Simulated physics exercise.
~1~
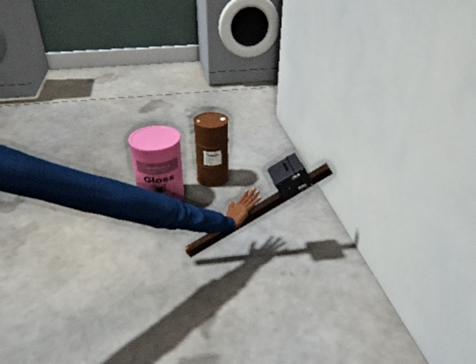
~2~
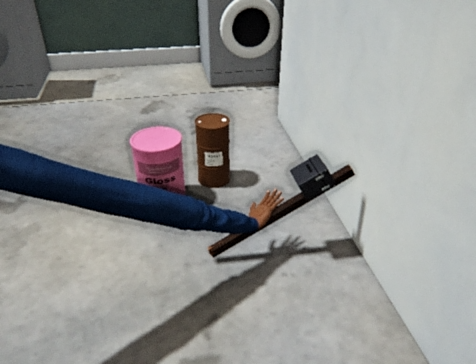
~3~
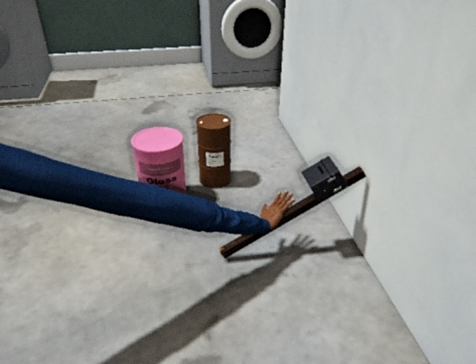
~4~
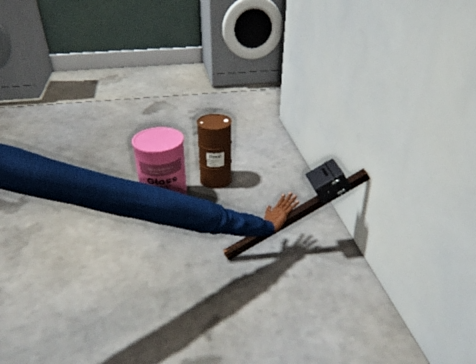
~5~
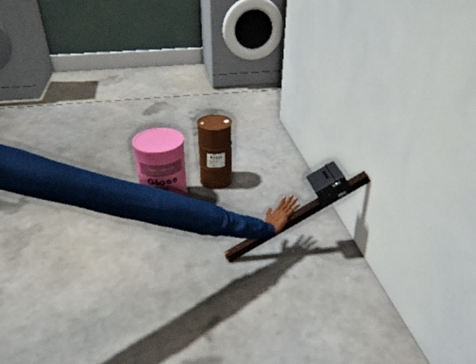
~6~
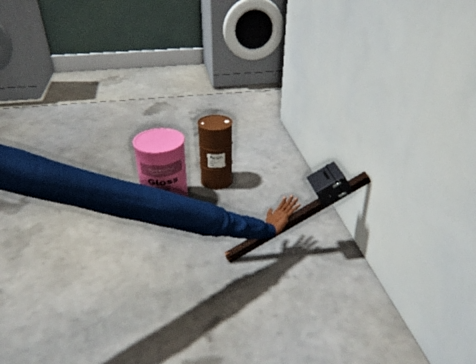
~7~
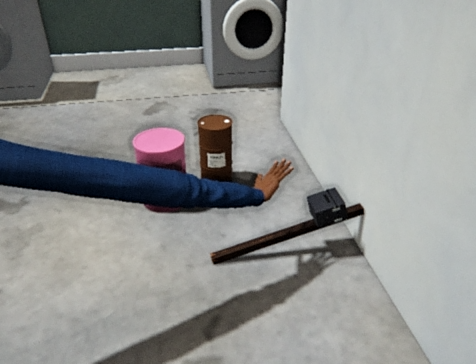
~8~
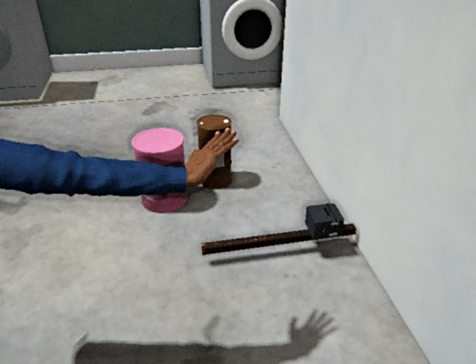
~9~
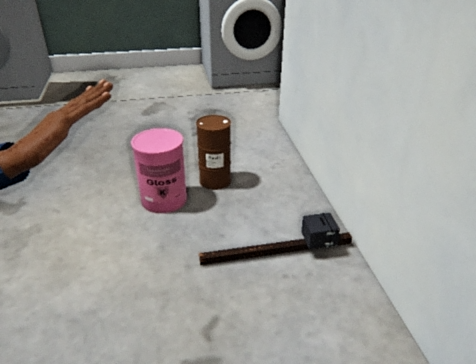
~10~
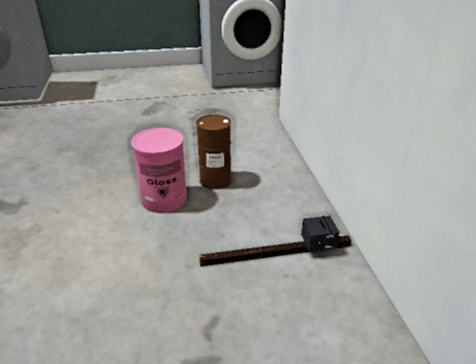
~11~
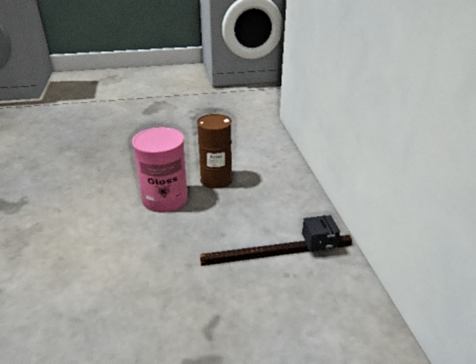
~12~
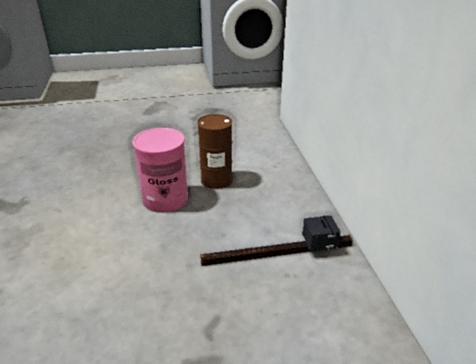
An arm in a blue sleeve moved a dark pole with a black block on it rightward to lean against a white wall, then let go and drew away, and the pole slipped down flat on the floor while the pink and brown containers stayed put.
